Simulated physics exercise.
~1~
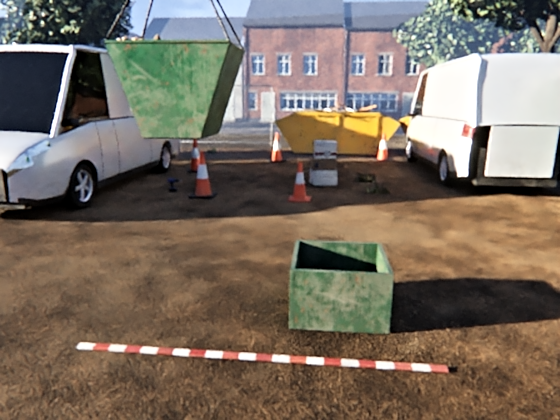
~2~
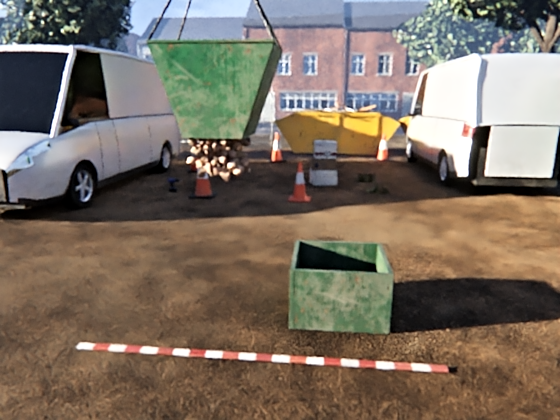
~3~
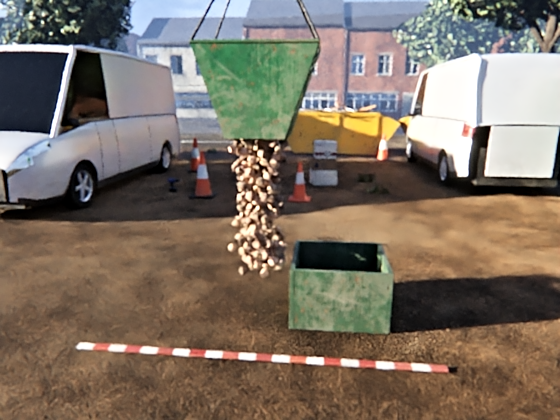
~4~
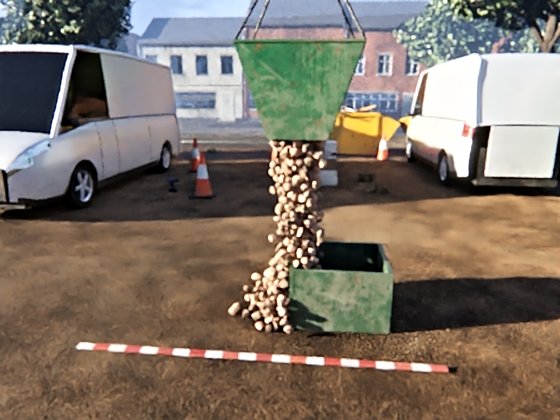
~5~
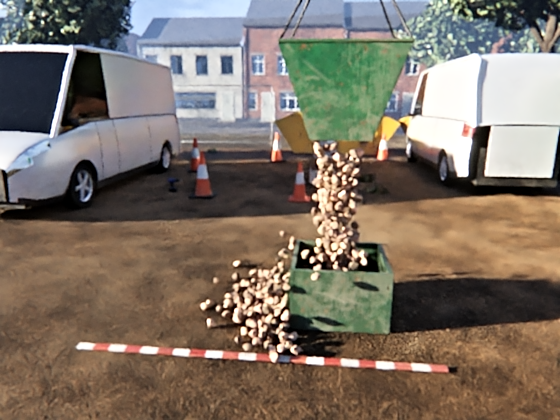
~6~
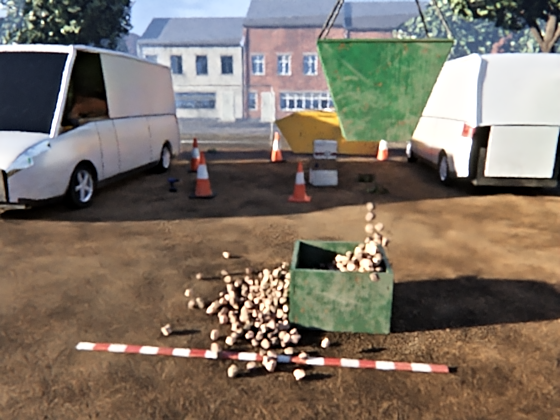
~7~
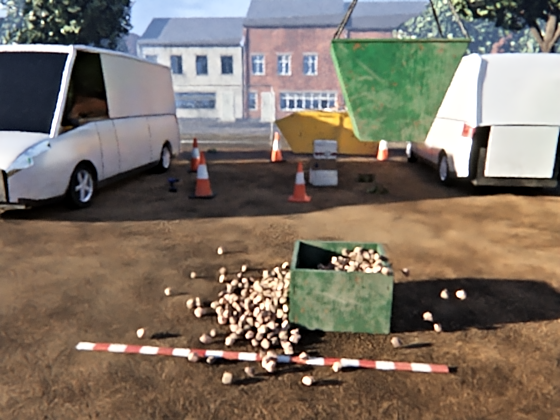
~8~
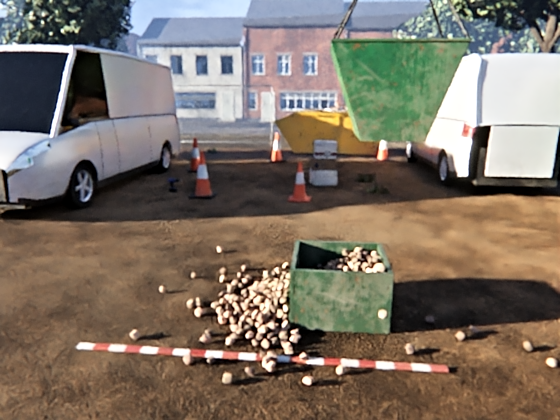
To begin with, a green hopper hangs from cables above a dirt yard, between two white vans, with an open green bin and a red-and-white striped staff on the ground. As the hopper travels right, pale stones start dropping from its underside and lengthen into a thick stream. They first land left of the bin, piling against its side, then pour into it as the hopper passes over. The stream thins and stops, and the emptied hopper halts at the right. Stones finally rest inside the bin and in a heap on its left, with a few strays scattered around, some to the right.
